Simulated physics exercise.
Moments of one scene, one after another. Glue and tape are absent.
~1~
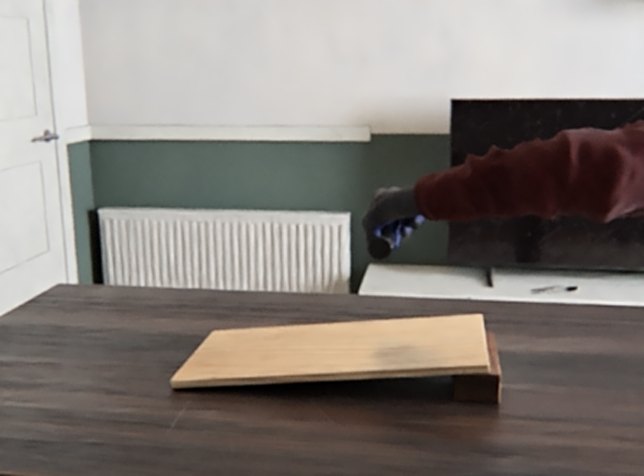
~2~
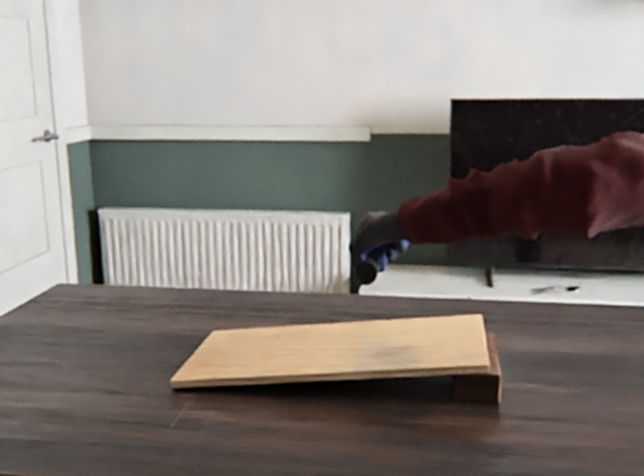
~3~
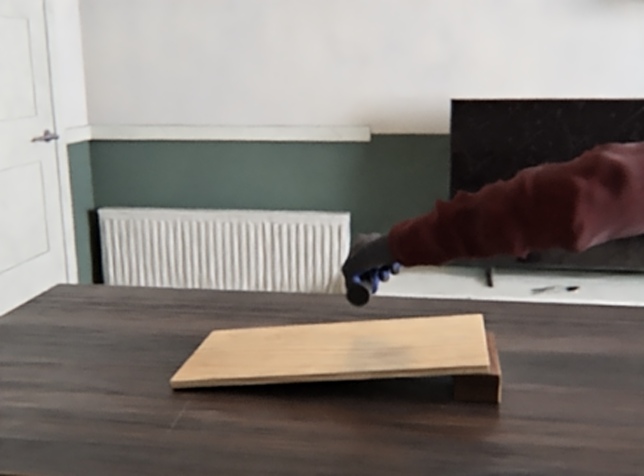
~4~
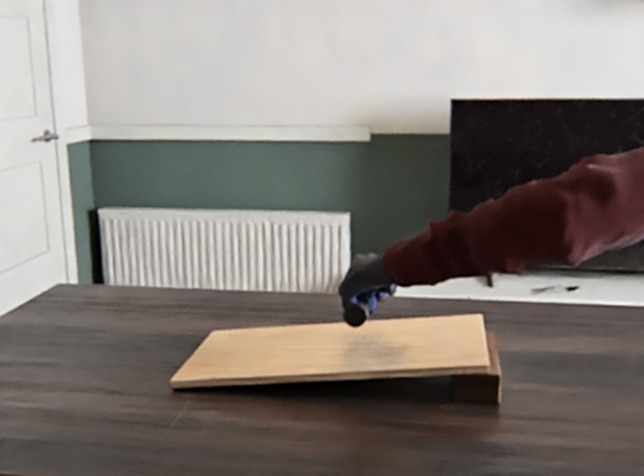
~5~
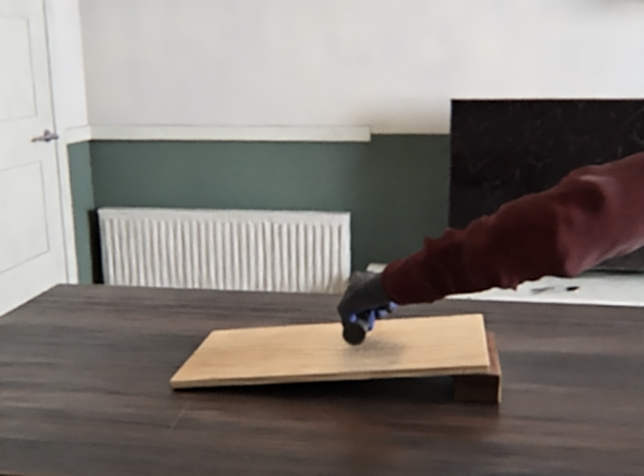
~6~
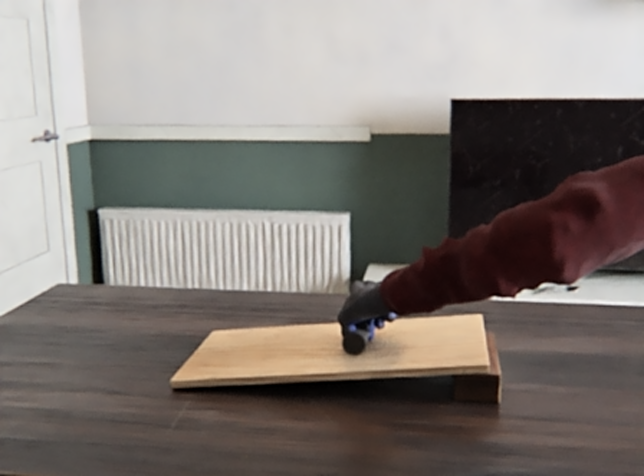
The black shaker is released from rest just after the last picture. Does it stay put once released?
No - it moves toward the lower end.
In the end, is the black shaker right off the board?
Off the top.
Then, 1.30 s later than the last frame, black shaker now off the board.
Then, 2.50 s later than the last frame, things are still on the move.
When it is over, off the board, black shaker. The black shaker runs down the board.
